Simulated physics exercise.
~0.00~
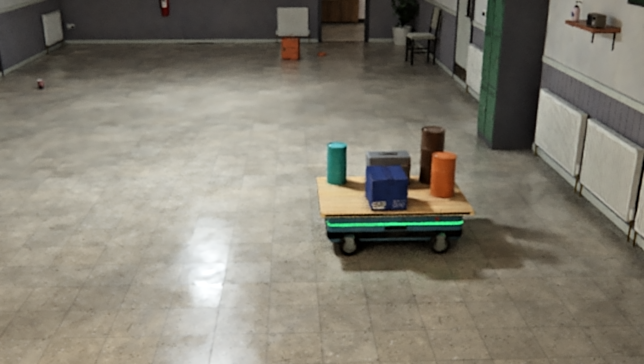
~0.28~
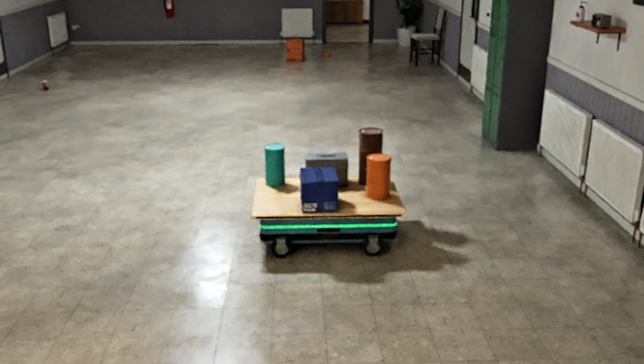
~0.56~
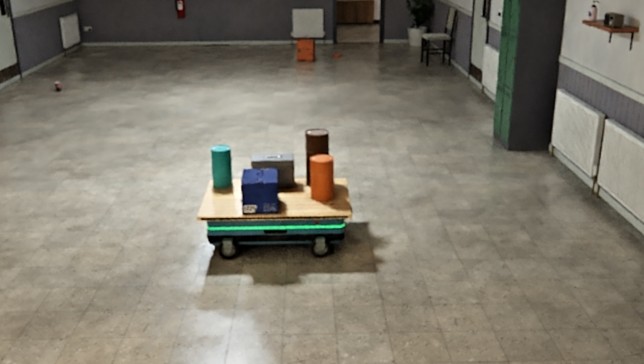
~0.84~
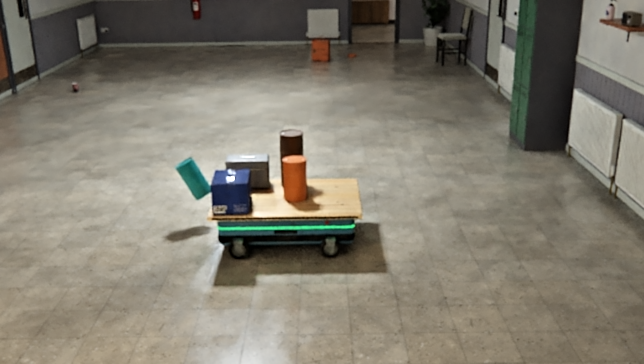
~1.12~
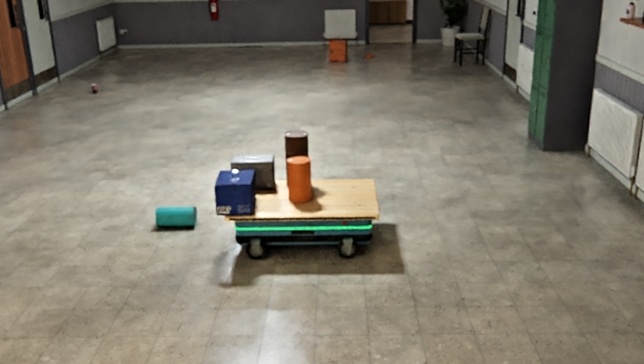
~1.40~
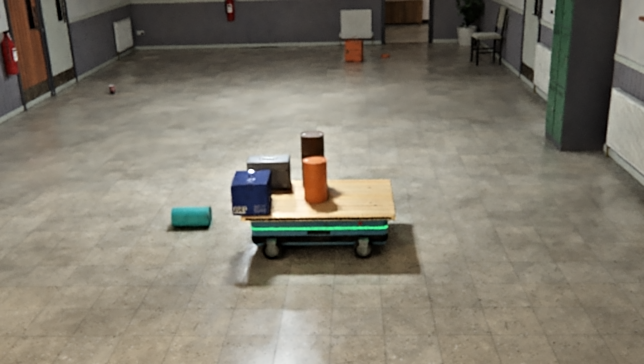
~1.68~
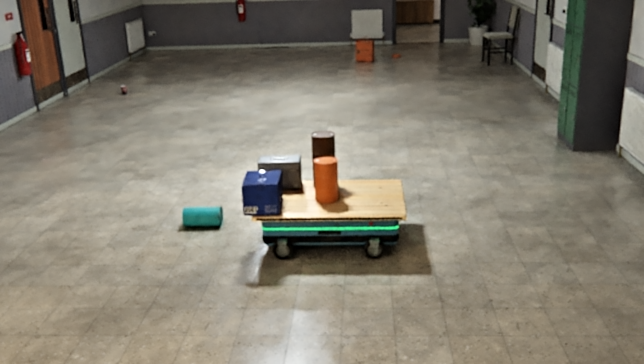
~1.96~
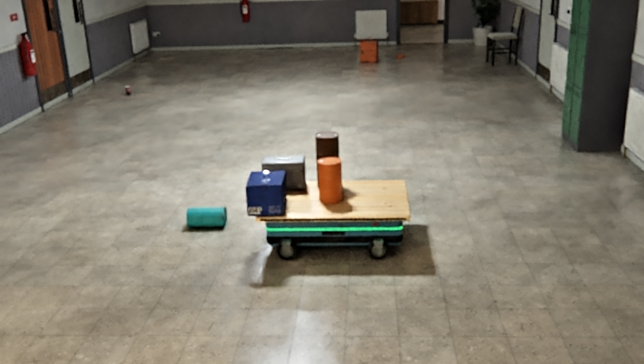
A low self-driving cart with a wooden deck and a glowing green strip stands in a large tiled hall, seen from slightly above. On it are a turquoise canister at the left, a blue box in front, a grey toolbox behind, and brown and orange canisters to the right. The cart rolls left across the floor, then stops, and the load slides left on the deck. The turquoise canister tips over the left edge and drops to the floor. It ends lying on its side beside the stationary cart, while the other four items remain on the deck.
